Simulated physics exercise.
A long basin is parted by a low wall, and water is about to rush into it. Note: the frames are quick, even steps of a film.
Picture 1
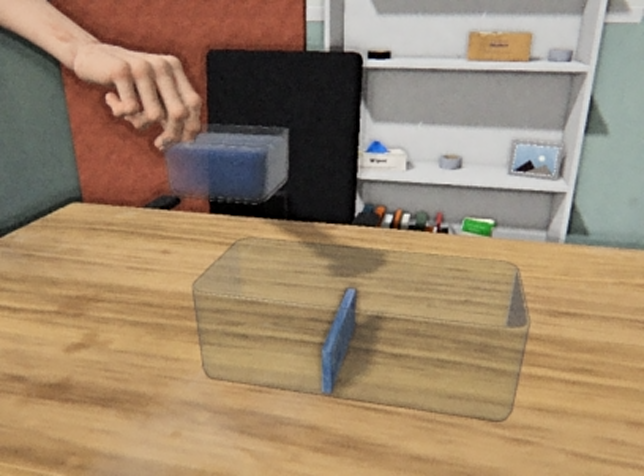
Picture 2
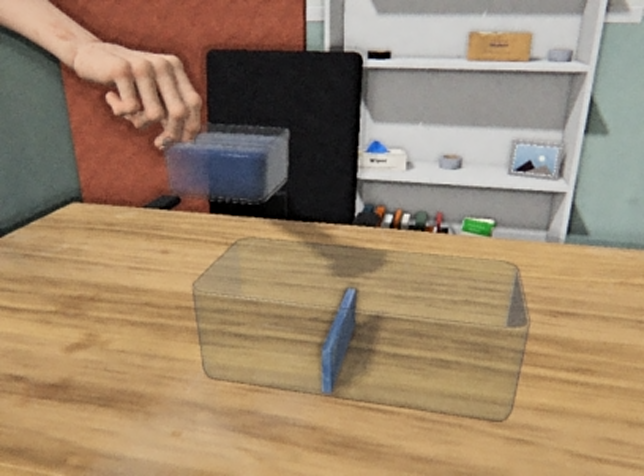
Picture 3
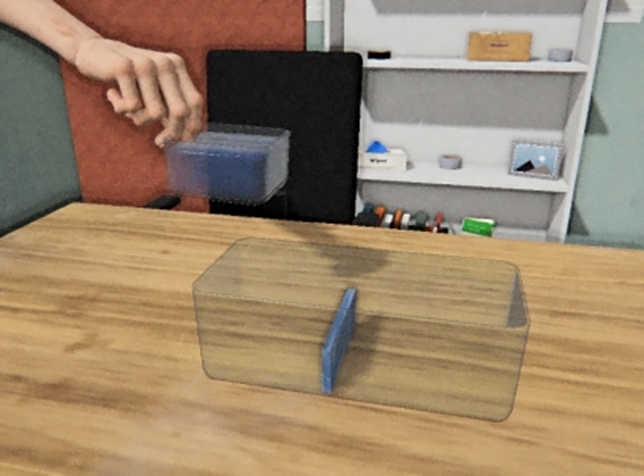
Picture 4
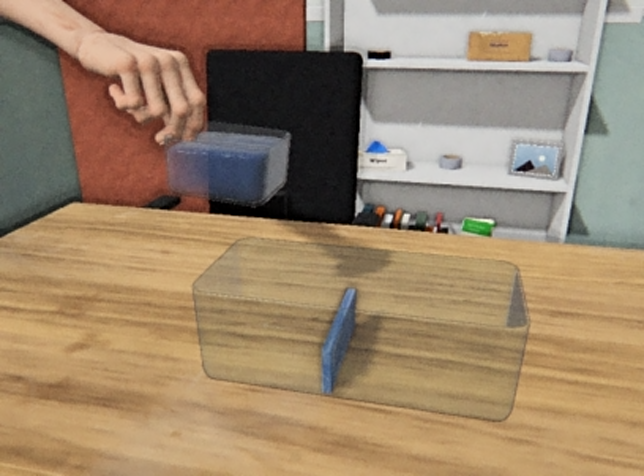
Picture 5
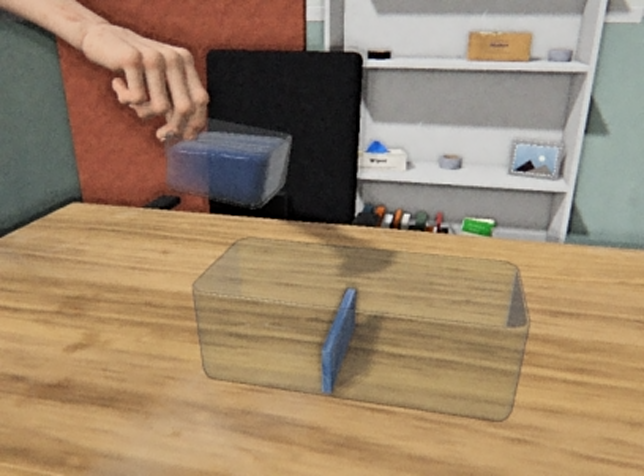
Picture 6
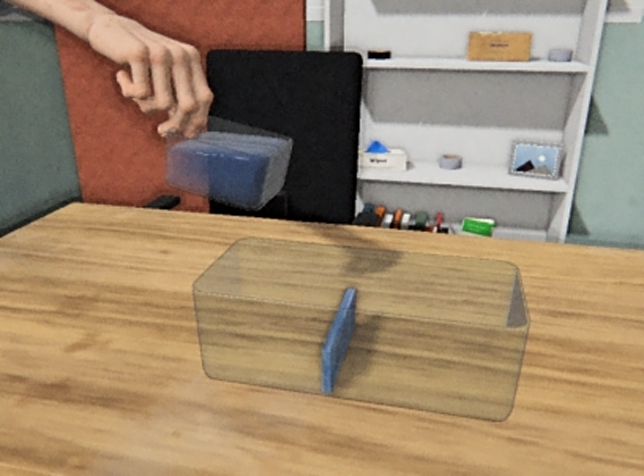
On a wooden table sat a long, clear basin with a low blue divider, while above it to the left, a hand held a small see-through container of blue water and gradually tilted it slightly rightward.
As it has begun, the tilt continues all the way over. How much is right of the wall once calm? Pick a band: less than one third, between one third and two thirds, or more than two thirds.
It is between one third and two thirds.
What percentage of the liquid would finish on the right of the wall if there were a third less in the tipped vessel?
5 %.
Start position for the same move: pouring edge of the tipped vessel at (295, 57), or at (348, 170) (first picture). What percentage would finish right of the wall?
The first start gives some 75 %, the second some 95 %.
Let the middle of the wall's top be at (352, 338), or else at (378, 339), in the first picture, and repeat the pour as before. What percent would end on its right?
Around 30 percent in try one and around 10 percent in try two.
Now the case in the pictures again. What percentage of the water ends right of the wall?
It is close to 45 per cent.
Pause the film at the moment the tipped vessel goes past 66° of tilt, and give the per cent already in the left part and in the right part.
Left 10, right 5.
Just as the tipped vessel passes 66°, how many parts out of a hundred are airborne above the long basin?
Roughly 35 %.
A moment on, the tilt is 66° and 50 per cent is still to pour, 9 is left of the wall and 6 right of it.
Next, the tilt is 95° and 11 per cent is still to pour, 37 is left of the wall and 45 right of it.
Then the tilt is 97° and 2 per cent is still to pour, 51 is left of the wall and 45 right of it.
Later the tilt is 97° and 0 per cent is still to pour, 54 is left of the wall and 45 right of it.
At rest 54 per cent lies left of the wall, 45 right of it and 1 outside.
